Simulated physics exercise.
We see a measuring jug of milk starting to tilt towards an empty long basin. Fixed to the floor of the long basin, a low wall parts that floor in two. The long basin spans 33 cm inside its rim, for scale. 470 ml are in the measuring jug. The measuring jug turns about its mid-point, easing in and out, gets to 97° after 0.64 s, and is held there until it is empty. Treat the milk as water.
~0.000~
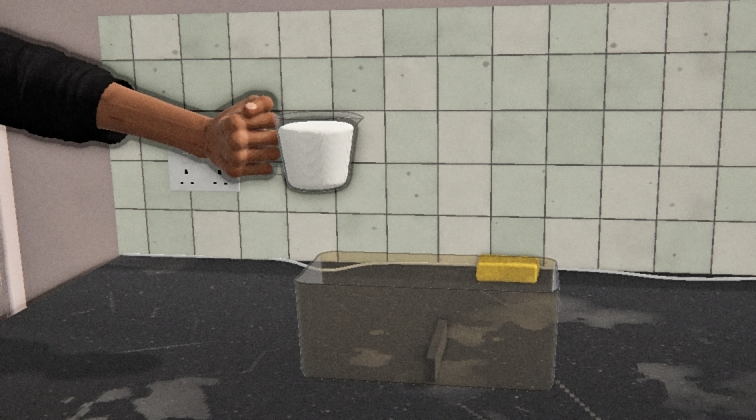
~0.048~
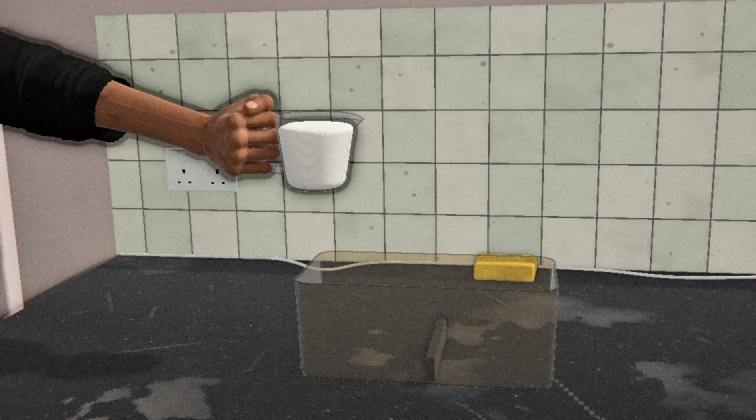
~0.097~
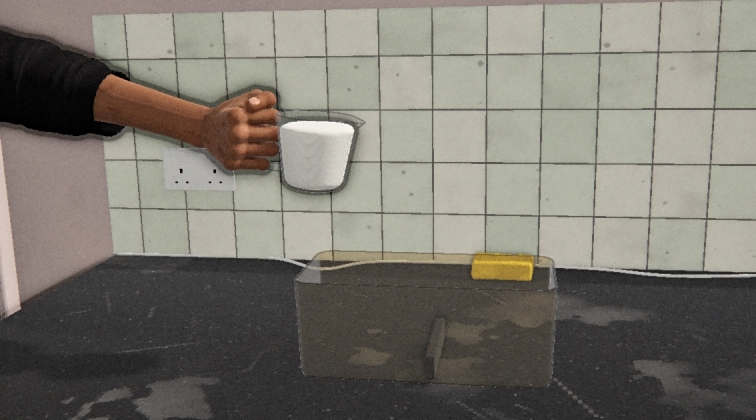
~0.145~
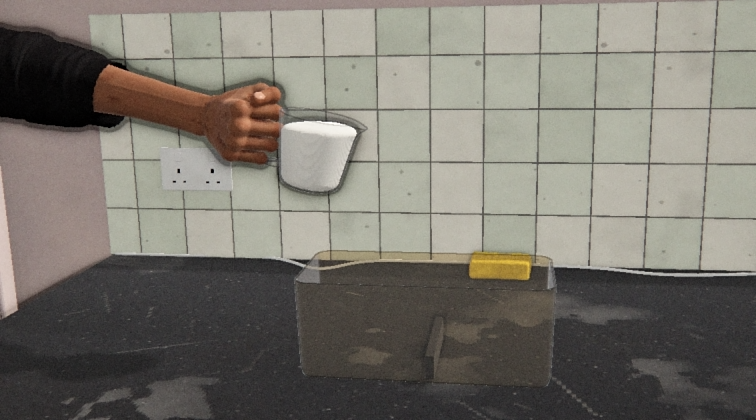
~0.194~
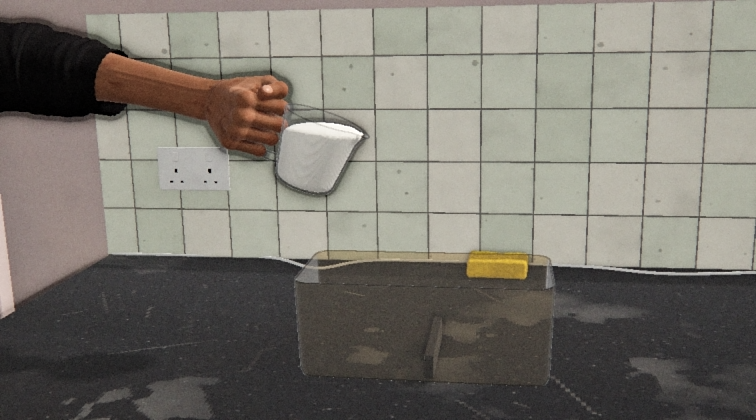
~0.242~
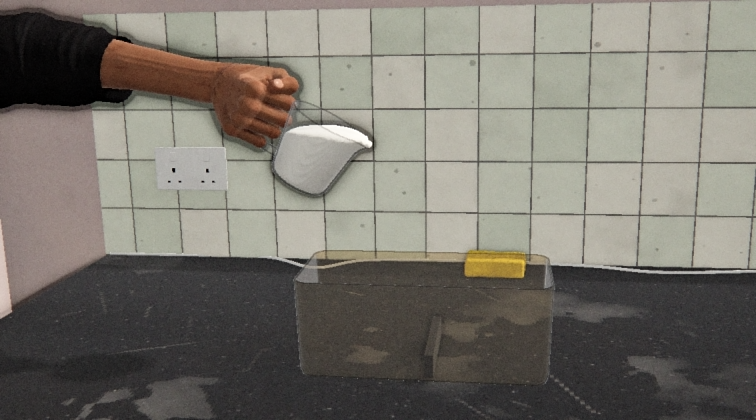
A hand gradually tilts a jug of white liquid rightward above a clear basin.
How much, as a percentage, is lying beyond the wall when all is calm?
Around 16 per cent lies beyond the wall.
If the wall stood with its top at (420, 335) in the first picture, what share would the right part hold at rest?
With the wall placed like that, close to 45 per cent.
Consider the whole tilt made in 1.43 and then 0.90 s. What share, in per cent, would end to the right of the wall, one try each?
Near 25 in a hundred on the first go and near 15 in a hundred on the second.
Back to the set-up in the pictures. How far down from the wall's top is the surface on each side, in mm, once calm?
Looks like roughly 18 mm on the left and roughly 30 mm on the right.
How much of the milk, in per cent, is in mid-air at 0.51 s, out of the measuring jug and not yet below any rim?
Share: Roughly 34 per cent.
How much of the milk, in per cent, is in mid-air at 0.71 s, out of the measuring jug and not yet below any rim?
Around 16 percent of the liquid.
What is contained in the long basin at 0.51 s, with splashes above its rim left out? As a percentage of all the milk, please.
Near 18 in a hundred.
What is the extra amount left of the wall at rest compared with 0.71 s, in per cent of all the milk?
It comes to about 18 per cent.
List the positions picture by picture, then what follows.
Tilt 0°; pouring edge (364, 117); surface from (282, 125) to (354, 126); the long basin's rim runs from (308, 268) to (557, 276); the wall's top is at (437, 339), in the first picture.
Tilt 1°; pouring edge (364, 118); surface from (282, 125) to (354, 126), in the second picture.
Tilt 5°; pouring edge (365, 122); surface from (283, 124) to (354, 129), in the third picture.
Tilt 12°; pouring edge (368, 128); surface from (284, 125) to (358, 130), in the fourth picture.
Tilt 20°; pouring edge (370, 137); surface from (286, 128) to (362, 132), in the fifth picture.
Tilt 30°; pouring edge (371, 147); surface from (285, 133) to (363, 138); 1 per cent is over the edge, in the sixth picture.
Then, 0.51 s in, the tilt is 88° and 48 per cent is still to pour, 16 is left of the wall and 1 right of it.
Then, 0.71 s in, the tilt is 97° and 10 per cent is still to pour, 64 is left of the wall and 10 right of it.
Then, 0.92 s in, the tilt is 97° and 1 per cent is still to pour, 81 is left of the wall and 12 right of it.
Then, 1.14 s in, the tilt is 97° and 0 per cent is still to pour, 82 is left of the wall and 15 right of it.
Finally, 81 per cent lies left of the wall, 16 right of it and 3 outside.
